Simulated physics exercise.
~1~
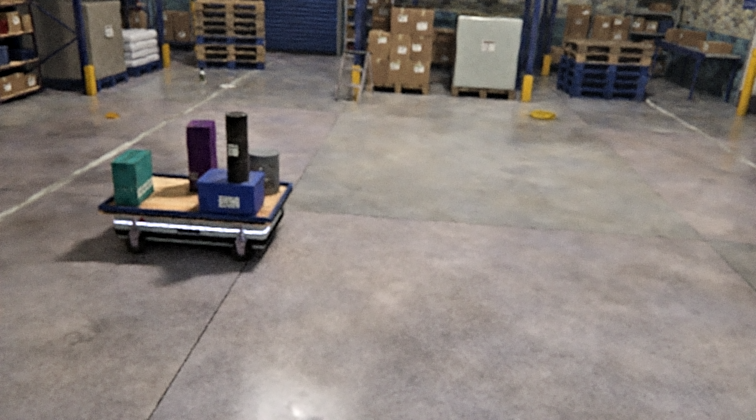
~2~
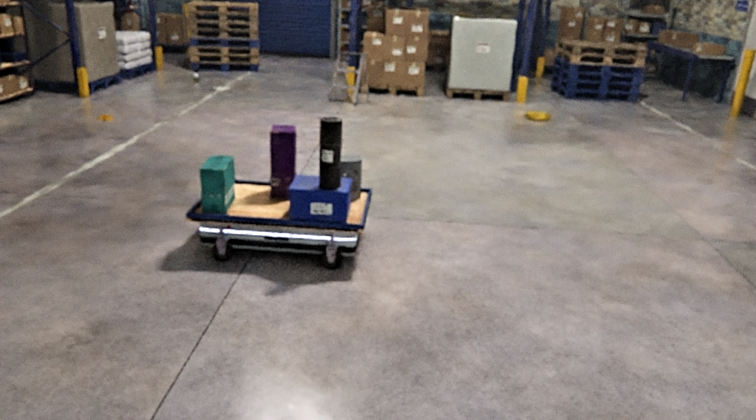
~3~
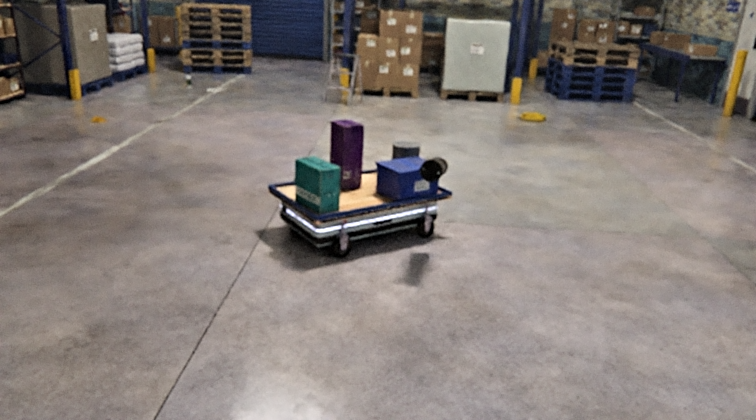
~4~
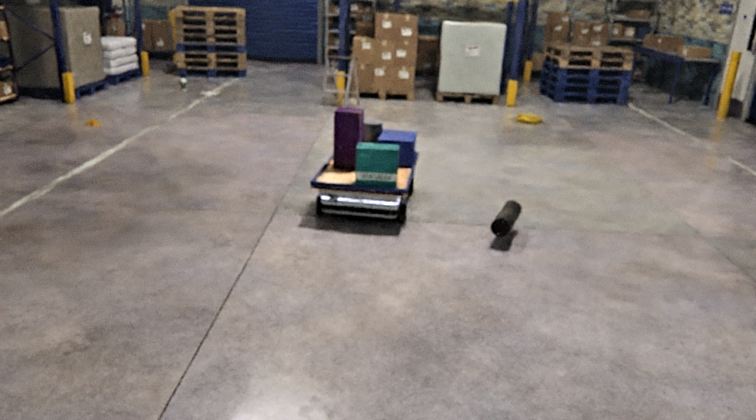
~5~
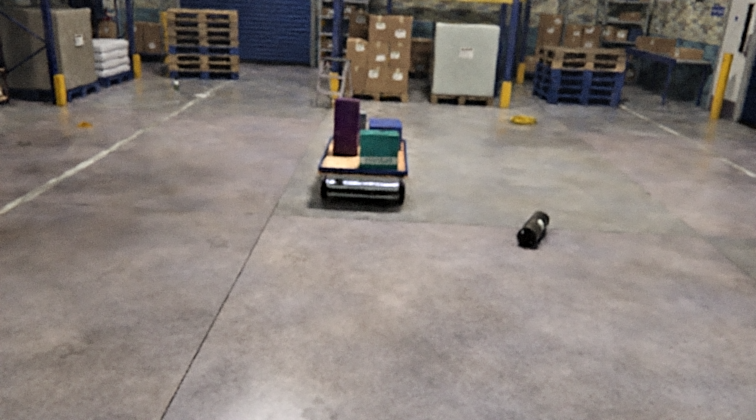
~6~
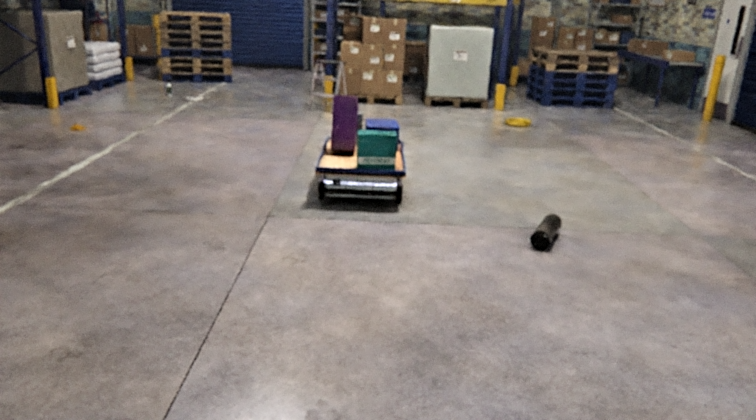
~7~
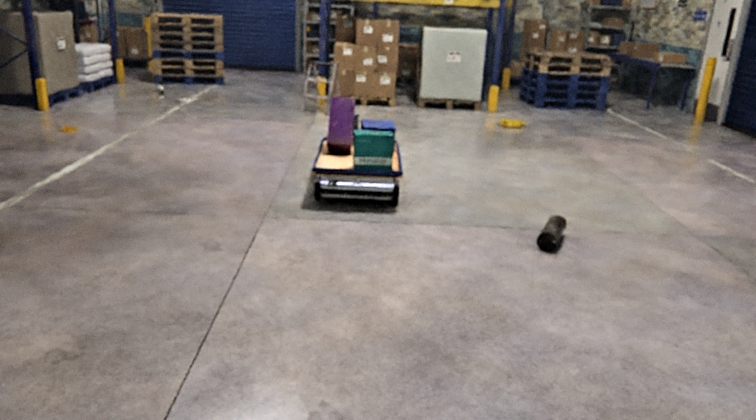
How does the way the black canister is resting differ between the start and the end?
At the start the black canister stands upright on the cart, and at the end it lies on its side on the floor.
